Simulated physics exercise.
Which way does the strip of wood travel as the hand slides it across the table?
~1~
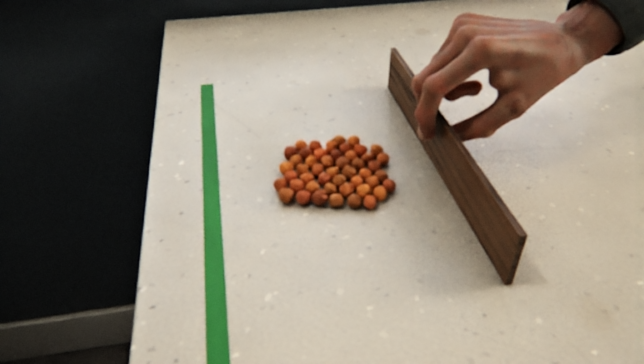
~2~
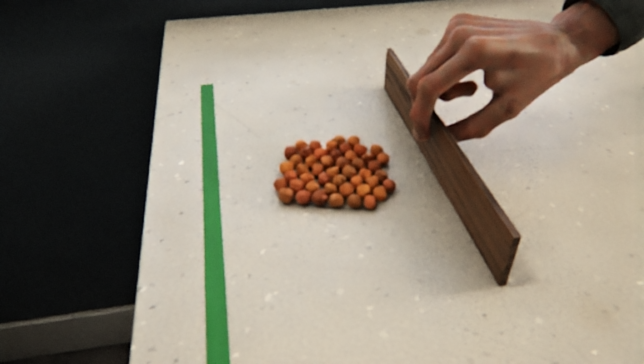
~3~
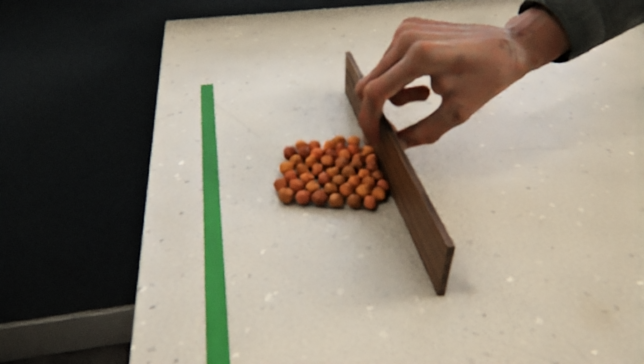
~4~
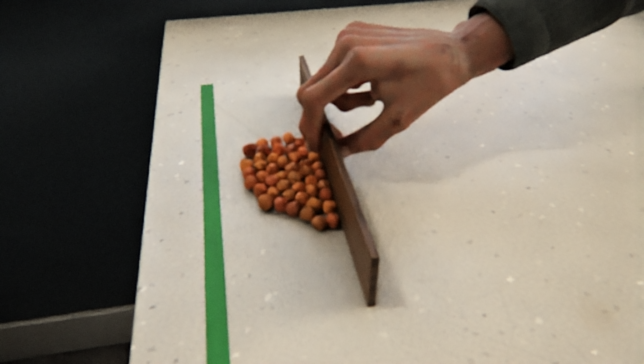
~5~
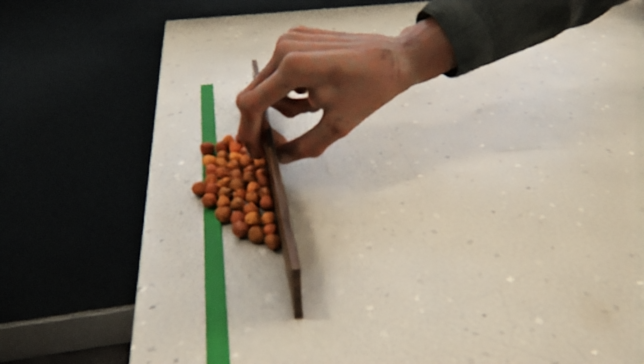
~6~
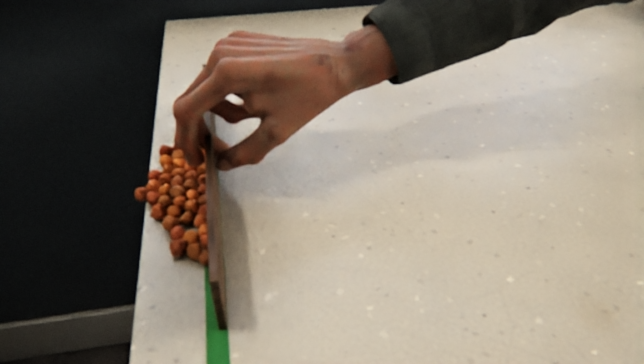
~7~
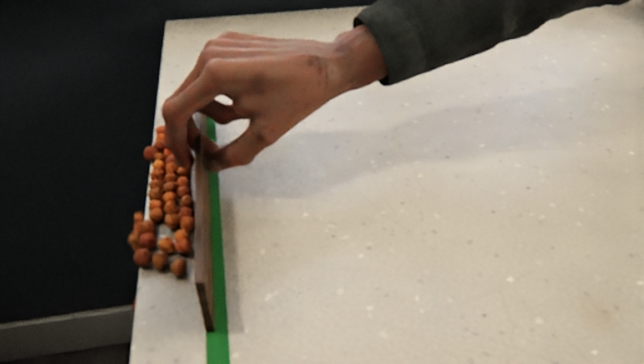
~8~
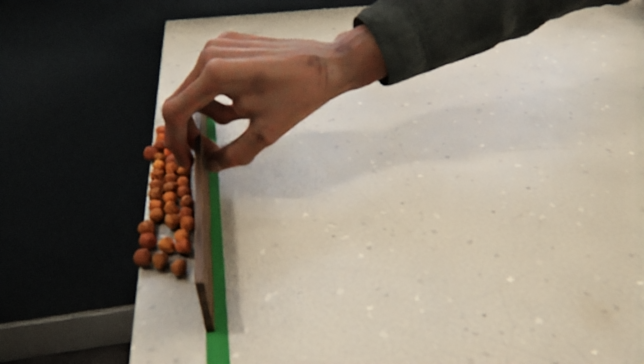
The strip of wood moves to the left, toward the green tape.
